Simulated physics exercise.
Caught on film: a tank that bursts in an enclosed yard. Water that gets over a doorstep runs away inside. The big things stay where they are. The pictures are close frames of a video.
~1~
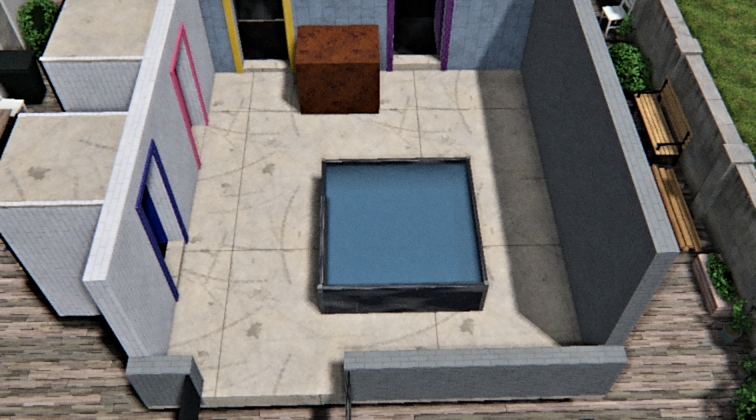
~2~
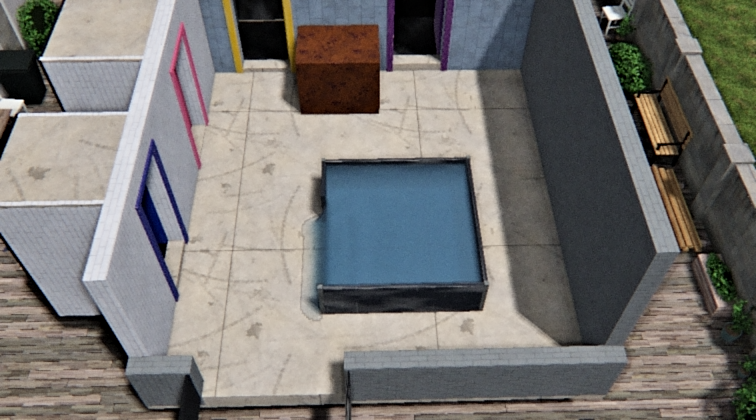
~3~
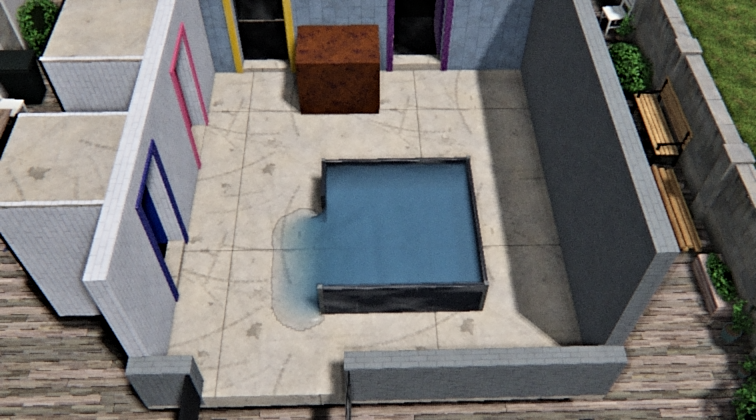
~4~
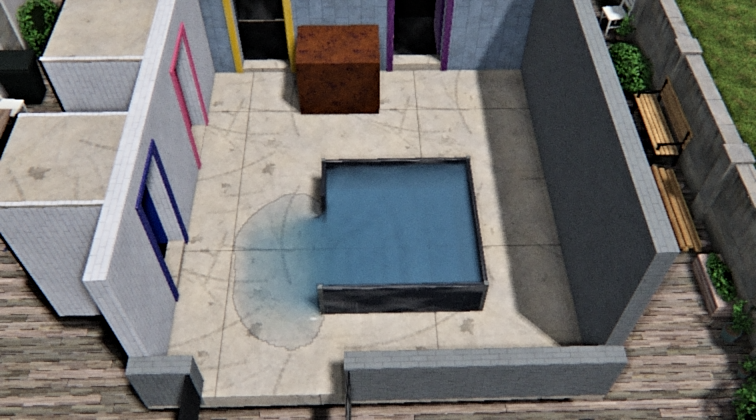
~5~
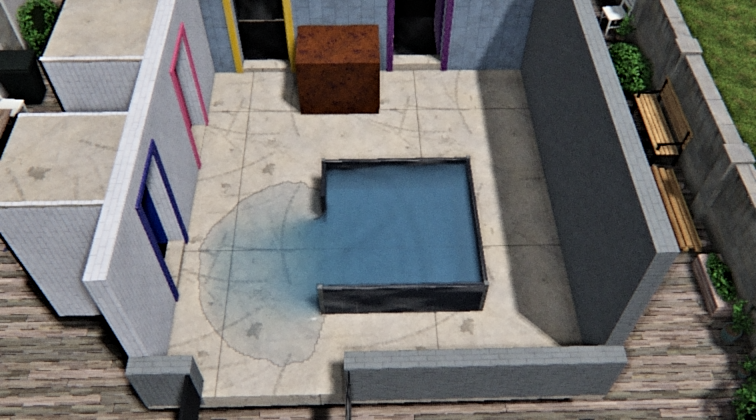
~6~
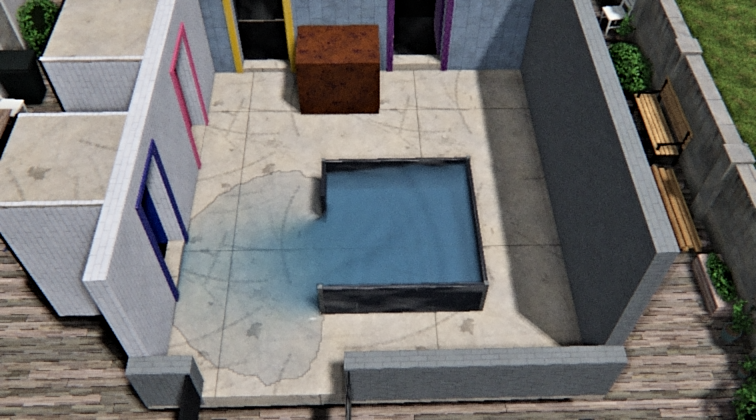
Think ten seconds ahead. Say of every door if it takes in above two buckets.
The pink door takes more than that; the yellow door takes more than that; the purple door stays under that; the blue door takes more than that.
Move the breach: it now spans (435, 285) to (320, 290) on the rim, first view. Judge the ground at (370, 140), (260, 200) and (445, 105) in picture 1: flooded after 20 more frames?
In turn: Clear, not flooded, no water.
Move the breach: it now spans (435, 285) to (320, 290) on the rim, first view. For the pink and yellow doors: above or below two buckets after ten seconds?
Then: The pink door holds; the yellow door lets less in.
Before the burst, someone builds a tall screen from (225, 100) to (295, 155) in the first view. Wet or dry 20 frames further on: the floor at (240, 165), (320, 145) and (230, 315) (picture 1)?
One after the other: Covered, clear, covered.
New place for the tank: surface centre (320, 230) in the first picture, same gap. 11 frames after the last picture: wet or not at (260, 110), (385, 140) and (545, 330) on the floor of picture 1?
In that order: Flooded, clear, clear.
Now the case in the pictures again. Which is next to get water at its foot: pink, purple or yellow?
I say the pink-painted one.
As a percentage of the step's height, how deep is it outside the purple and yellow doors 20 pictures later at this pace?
Roughly 0 per cent, then 130 per cent.
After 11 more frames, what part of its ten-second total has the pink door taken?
Roughly 5 per cent.
A moment on, water covers 25 % of the floor; the pink door not reached, the yellow door not reached, the purple door not reached, the blue door far over two buckets in.
Next, water covers 30 % of the floor; the pink door under two buckets in, the yellow door not reached, the purple door not reached, the blue door far over two buckets in.
Then, water covers 45 % of the floor; the pink door under two buckets in, the yellow door wet at the sill, nothing in, the purple door not reached, the blue door far over two buckets in.
Later, water covers 60 % of the floor; the pink door under two buckets in, the yellow door over two buckets in, the purple door wet at the sill, nothing in, the blue door far over two buckets in.
In the end, water covers 85 % of the floor; the pink door over two buckets in, the yellow door over two buckets in, the purple door wet at the sill, nothing in, the blue door far over two buckets in.
